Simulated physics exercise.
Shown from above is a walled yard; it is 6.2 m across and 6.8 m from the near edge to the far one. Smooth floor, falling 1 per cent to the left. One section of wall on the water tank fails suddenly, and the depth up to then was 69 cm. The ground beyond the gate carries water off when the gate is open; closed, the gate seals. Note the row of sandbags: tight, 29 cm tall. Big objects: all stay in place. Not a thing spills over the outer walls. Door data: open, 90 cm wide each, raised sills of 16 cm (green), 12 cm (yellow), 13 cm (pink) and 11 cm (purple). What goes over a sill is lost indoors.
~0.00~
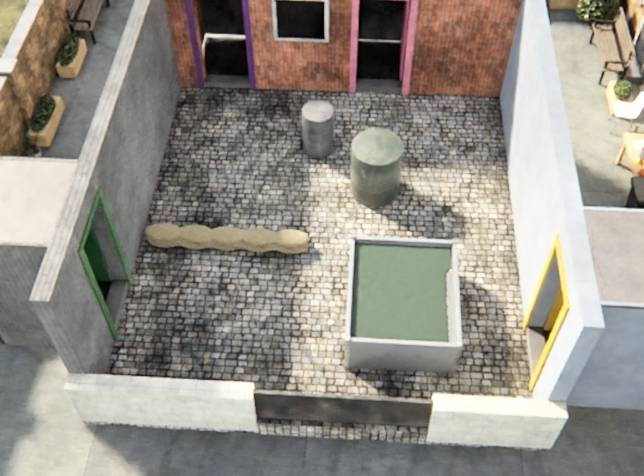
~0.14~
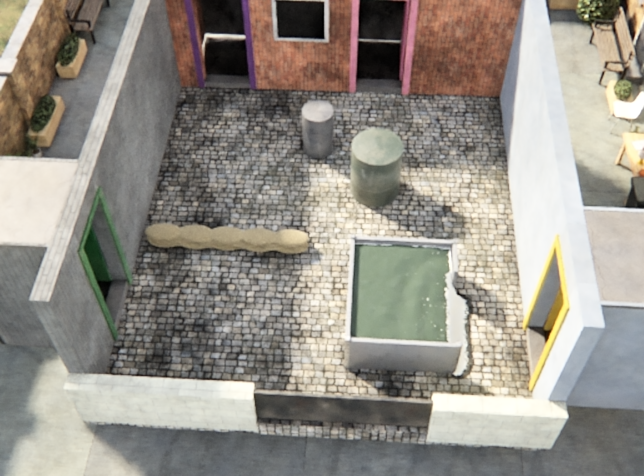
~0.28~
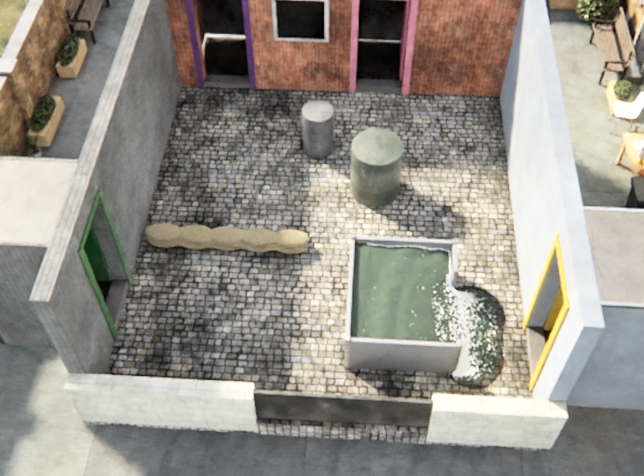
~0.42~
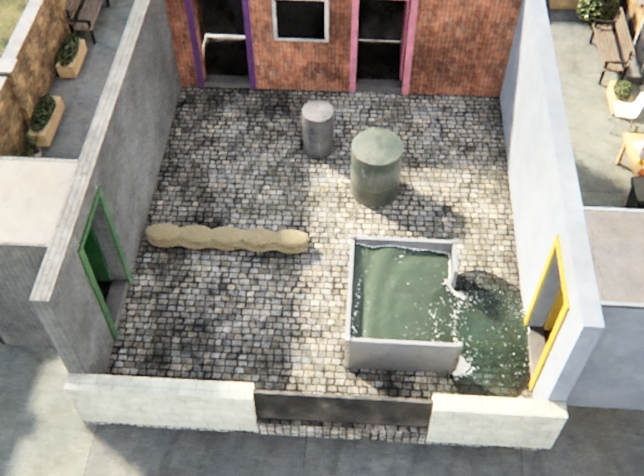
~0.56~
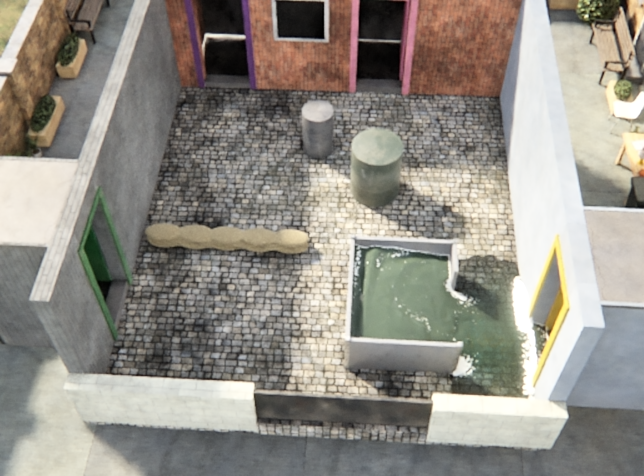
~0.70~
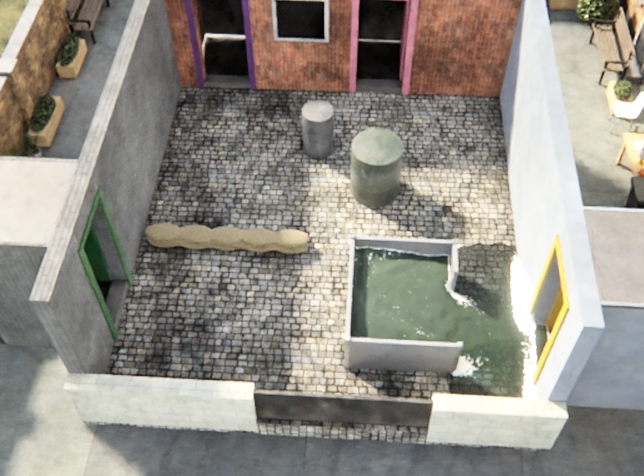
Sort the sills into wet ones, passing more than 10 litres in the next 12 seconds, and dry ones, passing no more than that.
Green door: Dry; yellow door: Wet; pink door: Dry; purple door: Dry.
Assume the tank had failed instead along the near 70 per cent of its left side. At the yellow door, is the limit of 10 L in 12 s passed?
Relative to that limit, yellow ends up on the low side.
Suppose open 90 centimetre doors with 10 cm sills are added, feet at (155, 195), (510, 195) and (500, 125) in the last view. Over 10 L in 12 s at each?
The first one doesn't reach it, the second one doesn't reach it, and the third one doesn't reach it.
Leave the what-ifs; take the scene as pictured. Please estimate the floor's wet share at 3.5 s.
Wet share: Near 45 percent.
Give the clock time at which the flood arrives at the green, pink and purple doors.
Doors: Green 4.0 s / pink 3.2 s / purple 5.0 s.
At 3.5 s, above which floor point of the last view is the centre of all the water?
Balance point at about (423, 294).
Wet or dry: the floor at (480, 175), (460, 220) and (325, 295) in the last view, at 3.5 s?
In turn: Under water, flooded, not reached.
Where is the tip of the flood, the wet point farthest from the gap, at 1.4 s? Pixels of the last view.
Point: Roughly (505, 175).
After 1.4 s water covers 10 % of the floor and is deepest (45 cm) near (531, 422); green door not reached, yellow door 37 cm at the sill, 179 L in, pink door not reached, purple door not reached.
After 2.2 s water covers 25 % of the floor and is deepest (31 cm) near (531, 422); green door not reached, yellow door 29 cm at the sill, 316 L in, pink door not reached, purple door not reached.
After 3.5 s water covers 45 % of the floor and is deepest (19 cm) near (518, 421); green door not reached, yellow door 18 cm at the sill, 392 L in, pink door 7 cm at the sill, 0 L in, purple door not reached.
After 7.0 s water covers 70 % of the floor and is deepest (12 cm) near (137, 258); green door 8 cm at the sill, 0 L in, yellow door 7 cm at the sill, 410 L in, pink door 6 cm at the sill, 0 L in, purple door 2 cm at the sill, 0 L in.
After 12.0 s water covers 95 % of the floor and is deepest (8 cm) near (153, 200); green door 6 cm at the sill, 0 L in, yellow door 4 cm at the sill, 410 L in, pink door 3 cm at the sill, 0 L in, purple door 6 cm at the sill, 0 L in.
